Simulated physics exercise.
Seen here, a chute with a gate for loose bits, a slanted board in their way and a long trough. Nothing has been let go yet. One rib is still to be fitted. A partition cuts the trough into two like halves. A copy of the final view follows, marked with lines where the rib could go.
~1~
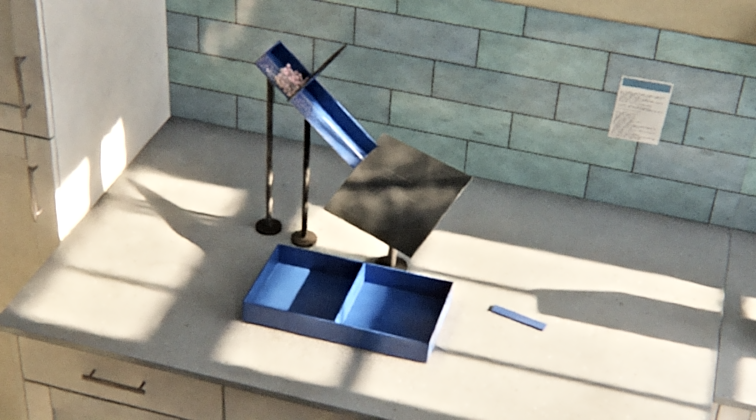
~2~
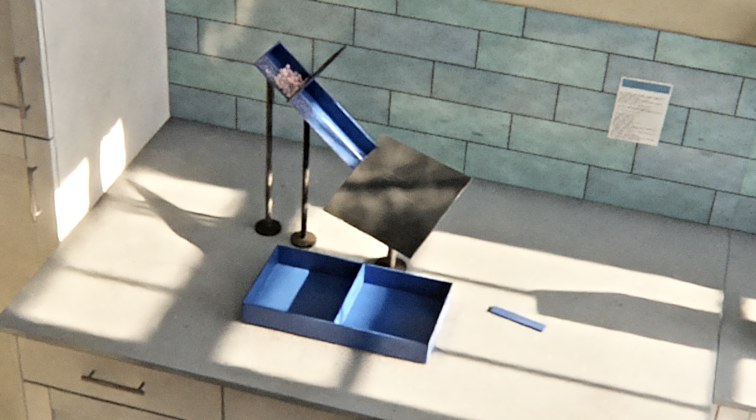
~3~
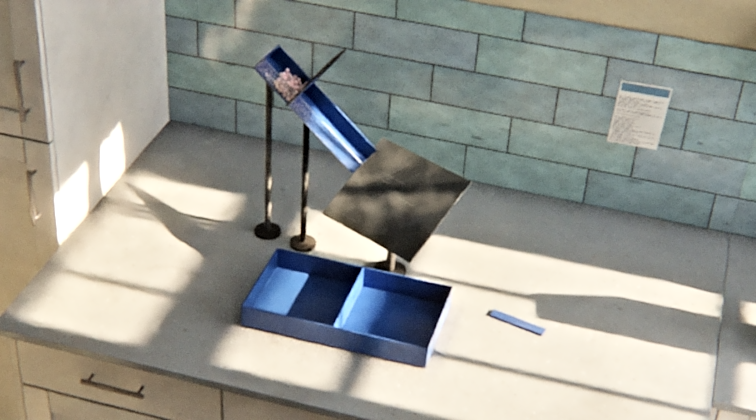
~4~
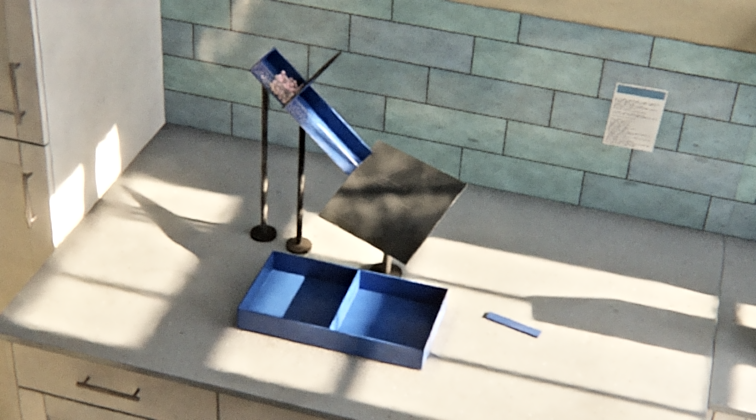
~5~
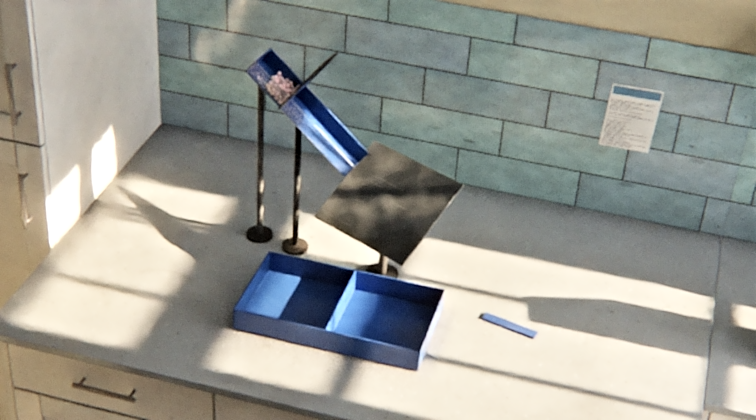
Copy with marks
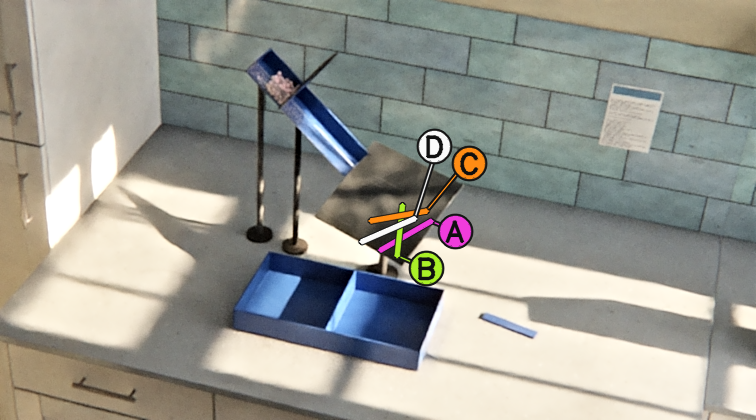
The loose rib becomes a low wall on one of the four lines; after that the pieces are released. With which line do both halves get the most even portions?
Take A.
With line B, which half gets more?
Right.
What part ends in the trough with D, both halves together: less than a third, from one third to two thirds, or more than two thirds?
Line D gives more than two thirds.
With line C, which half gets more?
The left half.
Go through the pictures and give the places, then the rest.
The first picture shows load behind the gate near (293, 82), sugar pearls; lip of the chute near (361, 162), sloping fairly steeply.
The second picture shows middle of the board near (396, 194), tilted fairly steeply; middle of its low edge near (365, 233); of its high edge near (426, 155).
The third picture shows front corners of the trough near (242, 306) and (427, 348); front end of its middle wall near (333, 327); gate still shut near (309, 85).
The fourth picture shows middle of the load near (288, 88); lip near (355, 169).
The fifth picture shows middle of the load near (284, 89); lip near (352, 170).
On the marked copy, line A from (431, 221) to (380, 250); line B from (402, 205) to (397, 255); line C from (426, 211) to (371, 220); line D from (414, 218) to (361, 241).
With A, of what is caught, close to half in the left half, close to half in the right.
With B, of what is caught, a small share in the left half, the bulk in the right.
With C, of what is caught, the bulk in the left half, a small share in the right.
With D, of what is caught, all but a few in the left half, a small share in the right.
